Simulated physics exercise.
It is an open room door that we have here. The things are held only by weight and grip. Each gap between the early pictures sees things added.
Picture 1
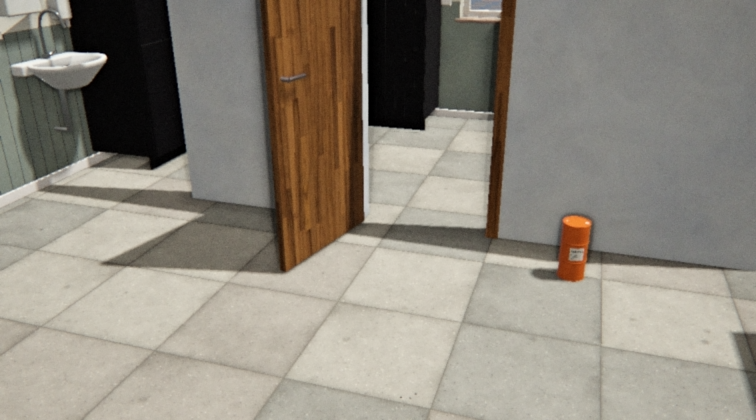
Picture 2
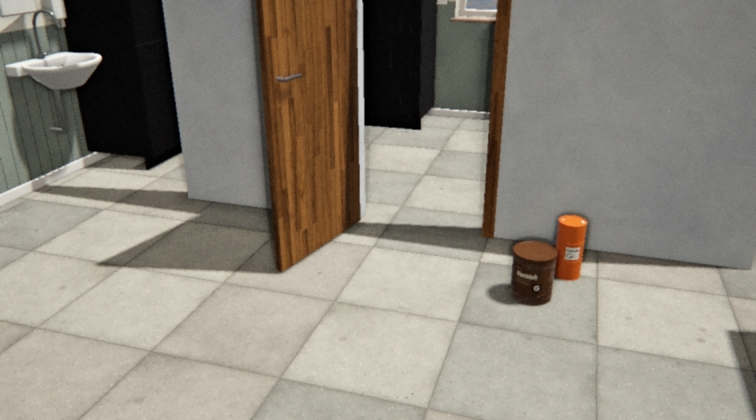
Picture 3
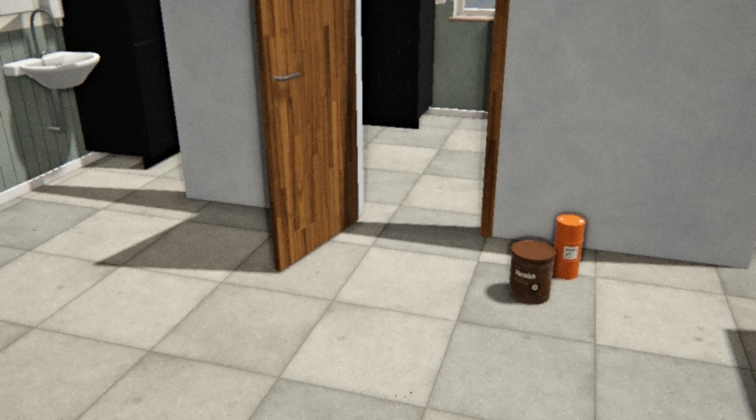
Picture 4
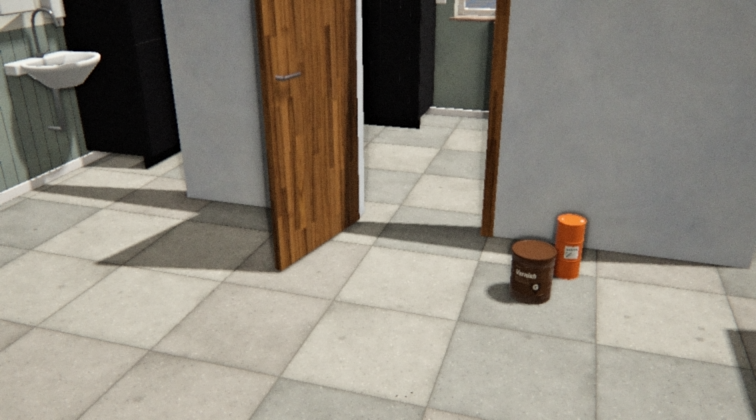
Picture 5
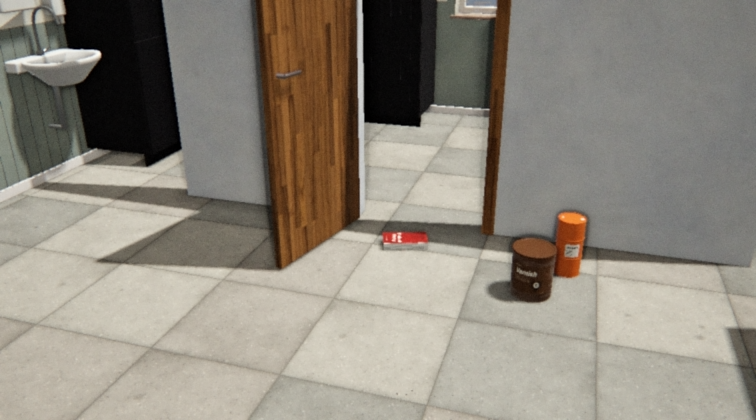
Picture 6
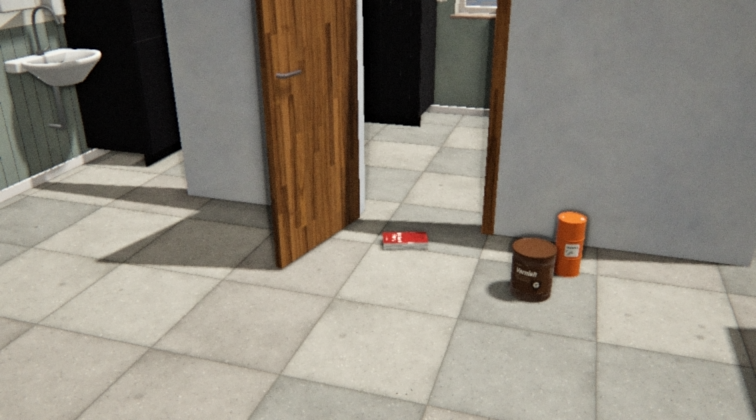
The video shows a wide-open wooden door standing still with an orange canister on the tiled floor to its right; a brown pail appears beside the canister, then a red book appears near the doorway.
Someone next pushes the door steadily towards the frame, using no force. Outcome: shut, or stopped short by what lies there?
I expect it will finish flush.
Then, 0.90 s after the last picture, open by 67°.
Then, 1.40 s after the last picture, open by 34°; red book slid about its own width near (429, 234).
Then, 1.80 s after the last picture, open by 7°; red book slid about its own width near (452, 226).
At rest, open by 0°; moved from the start, red book; the other 2 in place. Seen from the same camera at the end, red book near (457, 217).
